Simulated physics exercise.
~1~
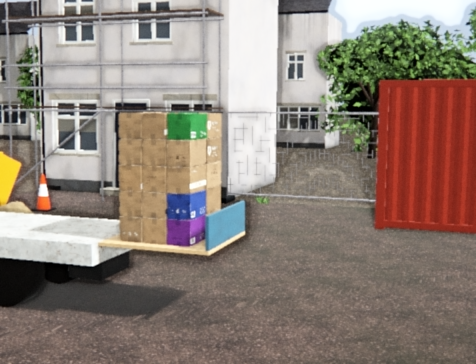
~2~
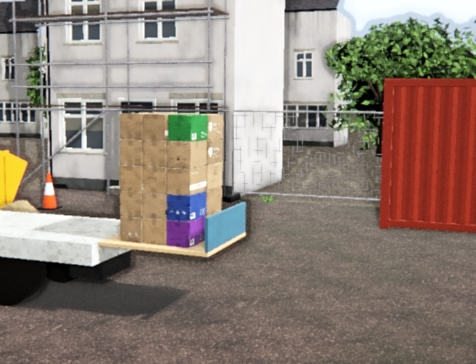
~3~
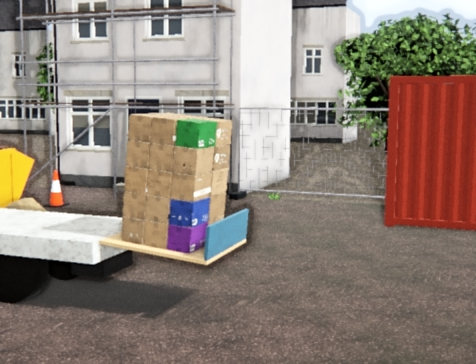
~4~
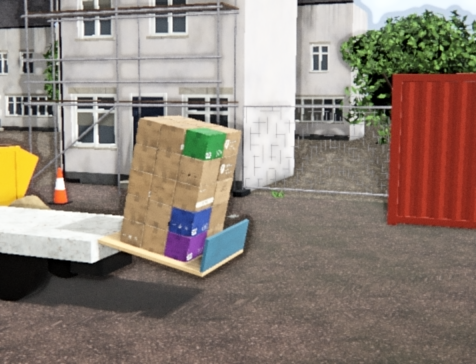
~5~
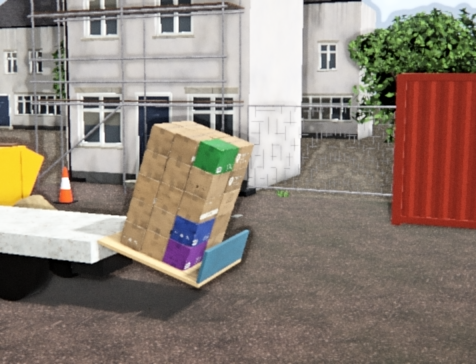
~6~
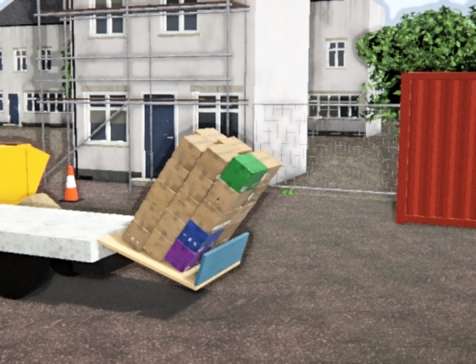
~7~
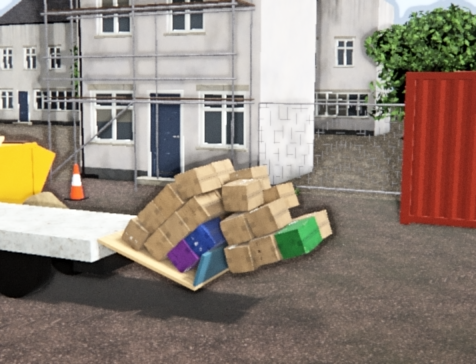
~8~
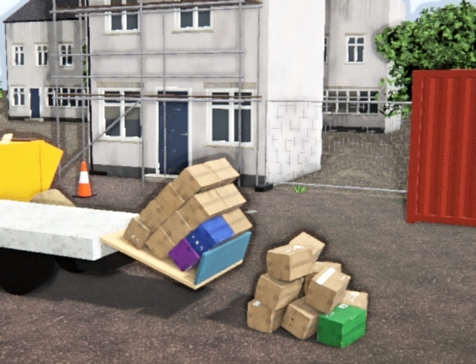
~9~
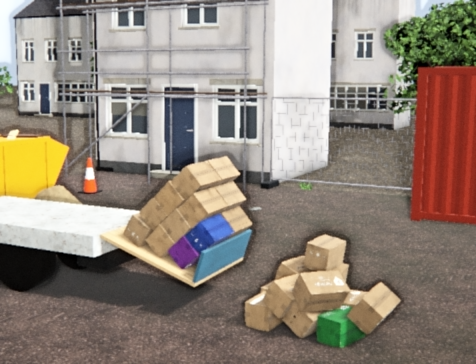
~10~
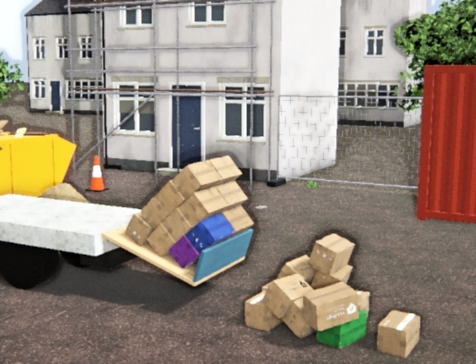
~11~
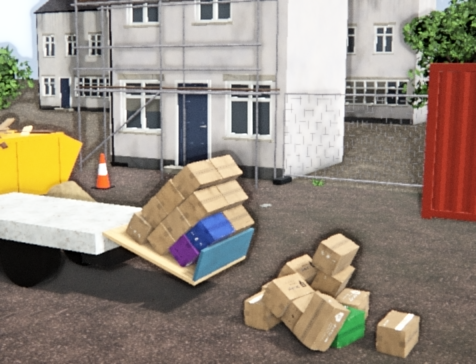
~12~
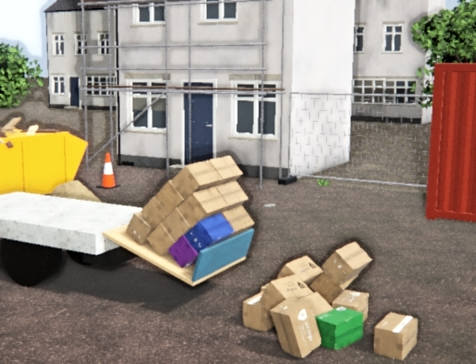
A tall stack of brown taped cartons, with a green one near the top and blue and purple ones lower down, stands on a flap behind a pale flat-bed in a building yard. Behind are a scaffolded house, a yellow skip and a red container, seen from a slowly drifting side view. The flap tilts down to the right, and the stack leans, then slumps over its blue end board. The upper cartons, including the green one, tumble to the ground and settle in a loose heap. The blue and purple cartons stay aboard, tipped among the leaning remainder.
